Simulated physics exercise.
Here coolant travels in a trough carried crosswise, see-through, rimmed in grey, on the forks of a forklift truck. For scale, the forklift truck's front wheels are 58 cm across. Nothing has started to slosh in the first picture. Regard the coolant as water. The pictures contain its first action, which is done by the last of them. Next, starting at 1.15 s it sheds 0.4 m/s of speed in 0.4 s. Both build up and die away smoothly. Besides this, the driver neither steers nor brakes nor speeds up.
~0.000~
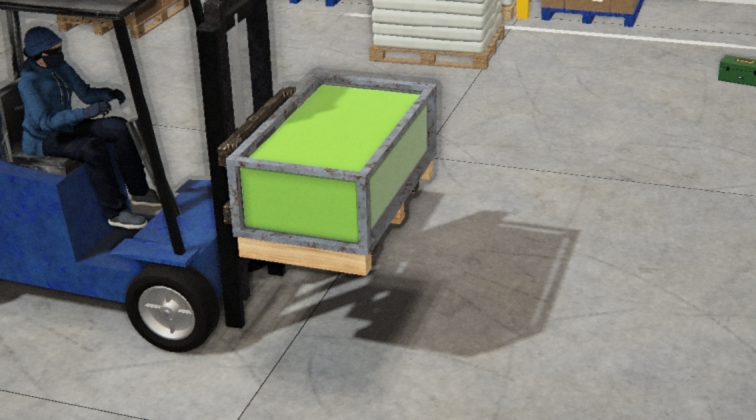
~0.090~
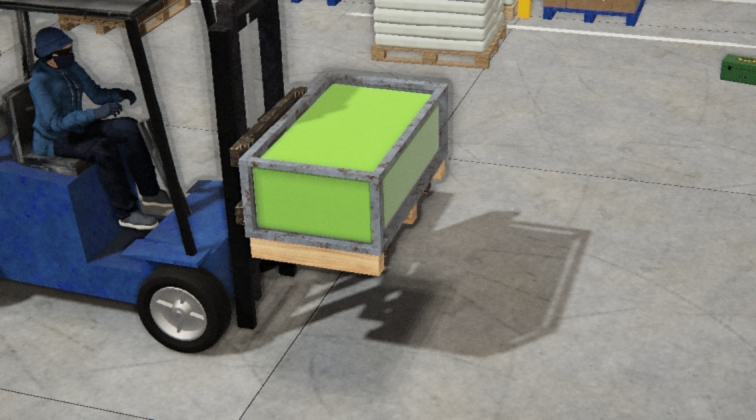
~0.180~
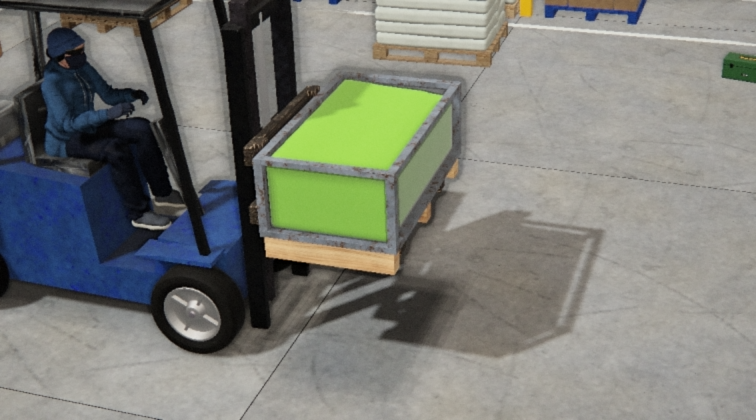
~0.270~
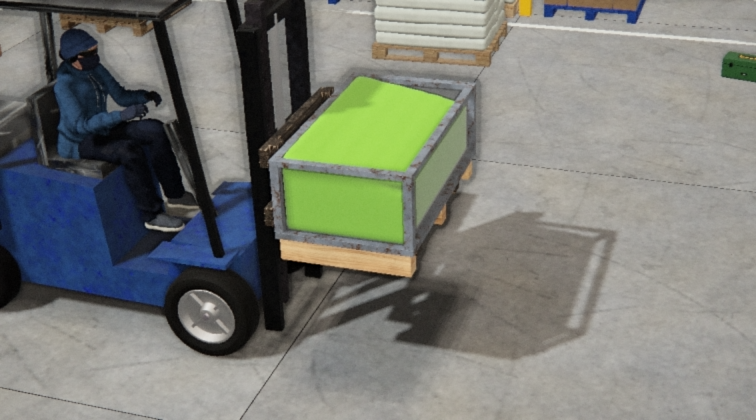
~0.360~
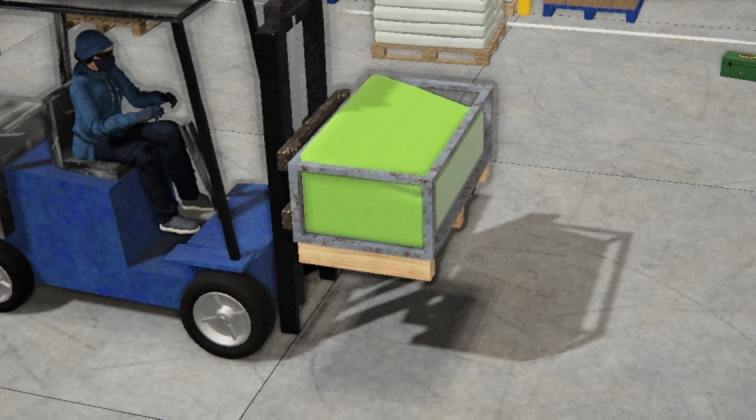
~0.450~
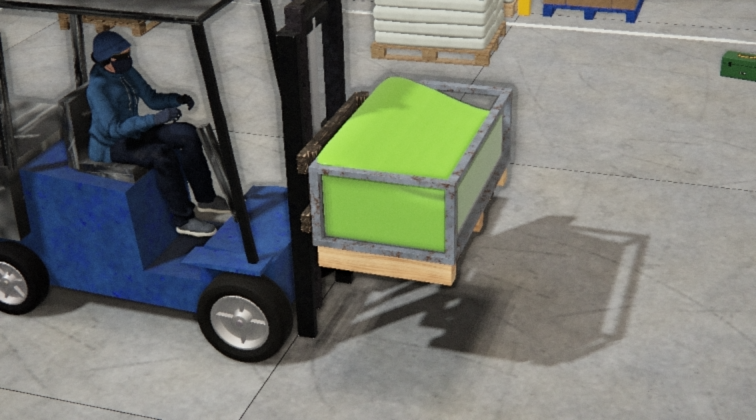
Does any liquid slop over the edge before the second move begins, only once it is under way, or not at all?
It spills before it begins.
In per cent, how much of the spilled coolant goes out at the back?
Some 80 per cent of it.
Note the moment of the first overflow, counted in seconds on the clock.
First escape: Approx. 0.8 s.
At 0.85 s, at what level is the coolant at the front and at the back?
Front 46 cm, back 32 cm.
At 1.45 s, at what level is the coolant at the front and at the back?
Height at the front is 36 cm; height at the back is 42 cm.
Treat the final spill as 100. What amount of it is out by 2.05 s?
Roughly 90 % of the total.
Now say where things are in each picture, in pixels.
In the first frame, level at the front (411, 97); level at the back (328, 89); still flat; the front is on the right, levels are read along the far wall; a wheel hub at (164, 317).
In the second frame, level at the front (423, 97); level at the back (339, 88); still flat.
In the third frame, level at the front (436, 97); level at the back (352, 86); still flat.
In the fourth frame, level at the front (451, 106); level at the back (365, 79); rising 13° towards the back.
In the fifth frame, level at the back (382, 77); rising 18° towards the back.
In the sixth frame, level at the front (487, 115); level at the back (400, 80); rising 17° towards the back; a wheel hub at (237, 327).
After 0.85 s front 47 cm, middle 36 cm, back 31 cm above the floor; the loss stands at 1 per cent, over the back.
After 1.45 s front 36 cm, middle 37 cm, back 42 cm above the floor; the loss stands at 1 per cent, over the back.
After 2.05 s front 37 cm, middle 38 cm, back 39 cm above the floor; the loss stands at 1 per cent, over the back.
After 4.53 s the loss stands at 1 per cent, over the back; the first of it left at about 0.75 s, and the second move began at 1.15 s.
